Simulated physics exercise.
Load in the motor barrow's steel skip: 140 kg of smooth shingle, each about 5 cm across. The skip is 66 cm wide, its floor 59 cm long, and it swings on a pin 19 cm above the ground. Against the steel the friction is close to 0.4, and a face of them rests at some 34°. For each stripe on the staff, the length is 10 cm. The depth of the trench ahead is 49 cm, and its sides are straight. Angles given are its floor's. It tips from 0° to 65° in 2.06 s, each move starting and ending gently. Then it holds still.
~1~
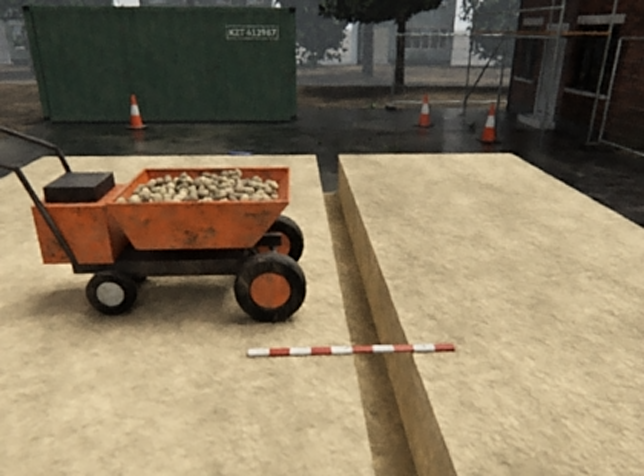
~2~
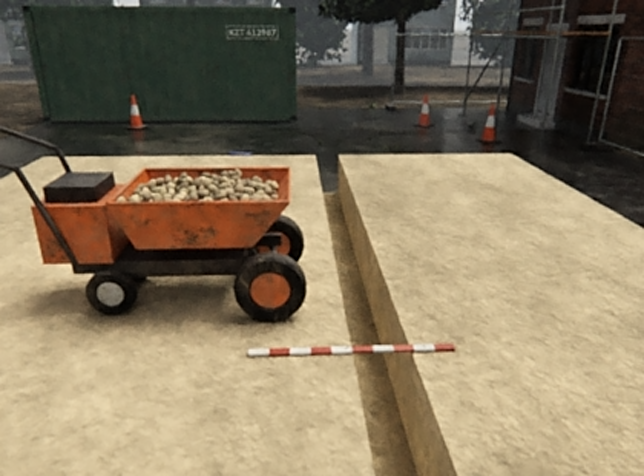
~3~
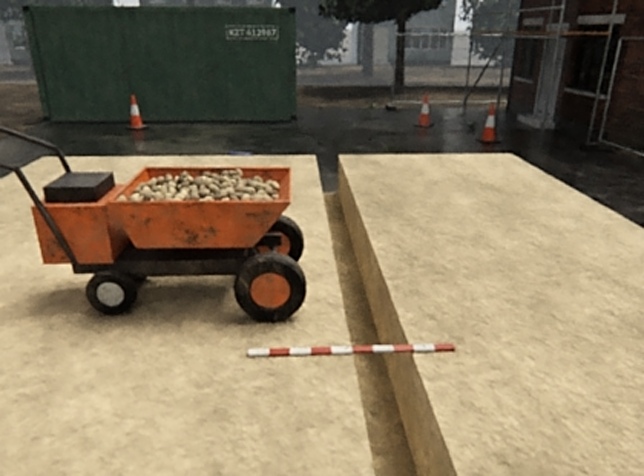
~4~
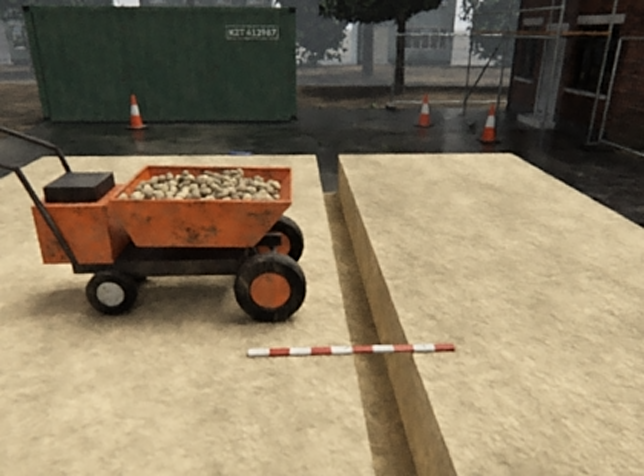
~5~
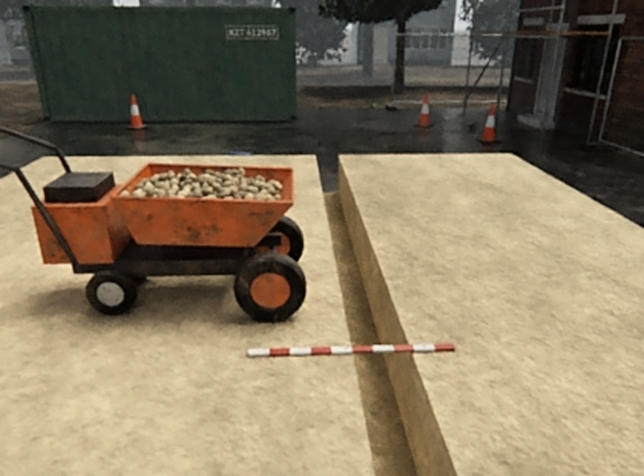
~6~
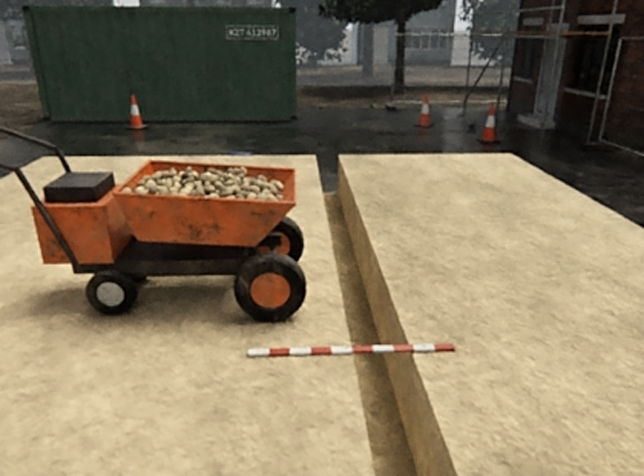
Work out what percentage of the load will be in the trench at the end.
It comes to roughly 62 percent of the load.
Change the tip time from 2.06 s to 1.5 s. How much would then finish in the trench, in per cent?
It would be near 55 percent.
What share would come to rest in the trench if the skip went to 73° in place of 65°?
Near 55 per cent then.
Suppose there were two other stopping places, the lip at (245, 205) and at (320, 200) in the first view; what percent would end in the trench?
From the first place around 95 per cent, from the other around 30.
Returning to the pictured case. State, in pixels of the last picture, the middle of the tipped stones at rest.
About (378, 340).
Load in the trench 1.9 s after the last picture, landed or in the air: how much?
By that moment, roughly 30 per cent of the load.
Then, 1.2 s after the last picture the floor is at 55°, 97 % in the skip, 3 % in the trench; the foremost stones are at (376, 268).
Then, 1.9 s after the last picture the floor is at 65°, 39 % in the skip, 30 % in the trench, 31 % past the trench; the foremost stones are at (479, 282).
Then, 2.2 s after the last picture the floor is at 65°, 20 % in the skip, 40 % in the trench, 40 % past the trench; the foremost stones are at (529, 280).
Then, 4.2 s after the last picture the floor is at 65°, 0 % in the skip, 62 % in the trench, 38 % past the trench; the foremost stones are at (552, 279).
